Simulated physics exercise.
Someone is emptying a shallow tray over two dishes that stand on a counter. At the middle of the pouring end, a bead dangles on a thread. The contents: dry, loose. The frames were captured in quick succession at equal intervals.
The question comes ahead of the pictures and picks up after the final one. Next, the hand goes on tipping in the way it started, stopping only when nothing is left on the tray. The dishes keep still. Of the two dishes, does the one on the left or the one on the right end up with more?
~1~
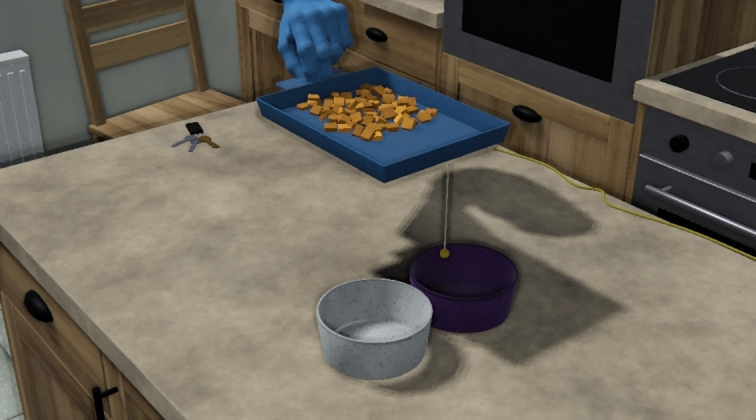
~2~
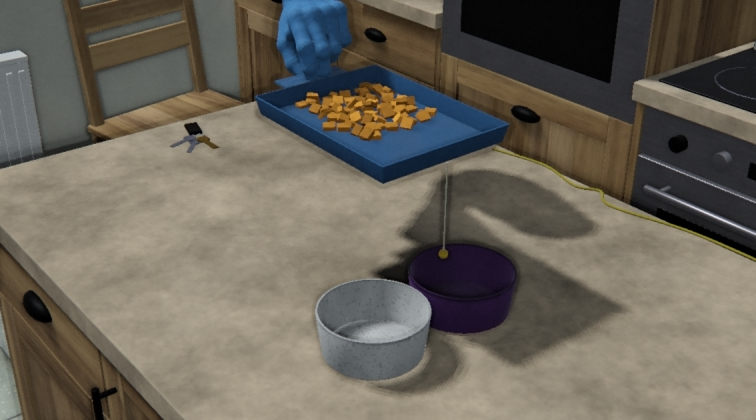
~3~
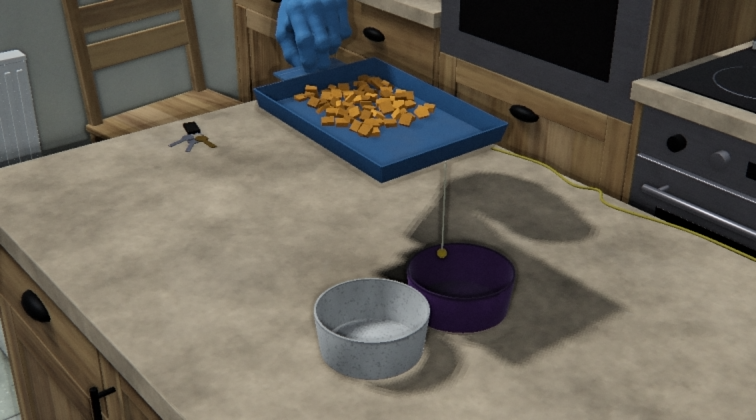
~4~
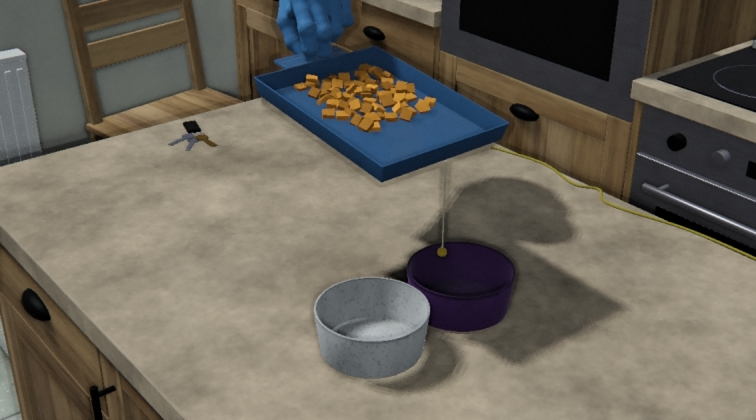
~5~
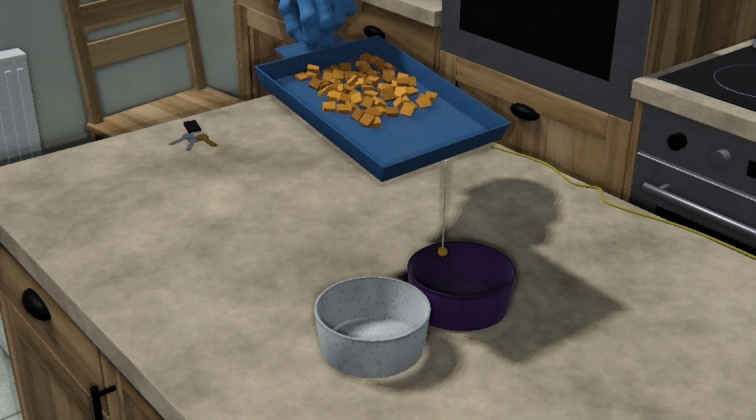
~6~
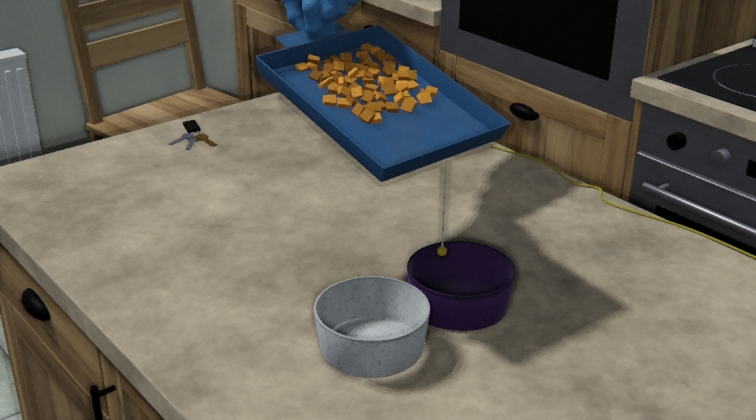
Most of the load heads over to the right dish, I'd guess.
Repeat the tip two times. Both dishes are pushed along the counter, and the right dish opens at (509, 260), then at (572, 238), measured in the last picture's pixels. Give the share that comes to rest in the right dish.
Close to 40 in a hundred, then close to 0 in a hundred.
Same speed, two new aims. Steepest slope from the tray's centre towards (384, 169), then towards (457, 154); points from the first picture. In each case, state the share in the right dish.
For the first it's near 0 %, for the second near 60 %.
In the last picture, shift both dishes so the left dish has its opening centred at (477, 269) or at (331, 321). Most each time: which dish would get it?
Note: Try one - the dish on the left side; try two - the dish on the right side.
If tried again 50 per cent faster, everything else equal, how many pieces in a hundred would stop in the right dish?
I'd put it at some 50 per cent.
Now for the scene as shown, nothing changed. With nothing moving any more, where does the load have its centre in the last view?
At about (472, 317), give or take.
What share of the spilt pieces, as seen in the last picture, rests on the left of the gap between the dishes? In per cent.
Some 0 %.
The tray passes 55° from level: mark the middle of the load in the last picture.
The load is centred near (439, 139).
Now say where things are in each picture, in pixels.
The first frame shows corners of the pouring end (384, 163) and (504, 123), level; middle of the load (369, 110), small crackers; left dish (411, 352); right dish (500, 309); bead on its thread (445, 253).
The second frame shows corners of the pouring end (383, 164) and (503, 124), level; middle of the load (367, 109).
The third frame shows corners of the pouring end (382, 164) and (502, 123), tipped barely, level across its low end; middle of the load (366, 104).
The fourth frame shows corners of the pouring end (383, 163) and (503, 122), tipped a little, level across its low end; middle of the load (367, 96).
The fifth frame shows corners of the pouring end (384, 164) and (504, 122), tipped a little, level across its low end; middle of the load (368, 88).
The sixth frame shows corners of the pouring end (385, 165) and (505, 122), tipped a little, level across its low end; middle of the load (369, 81); left dish (409, 350); right dish (498, 307).
Just after the last frame, tray tipped steeply; almost all on the tray; just a few in the air.
A moment on, tray tipped right over; the larger part on the tray; just a few in the left dish; about a tenth in the right dish; about a tenth outside both.
Further on, tray tipped past a quarter turn; roughly a quarter in the left dish; roughly half in the right dish; roughly a third outside both.
When it is over, tray tipped past a quarter turn; roughly a quarter in the left dish; roughly half in the right dish; roughly a third outside both.
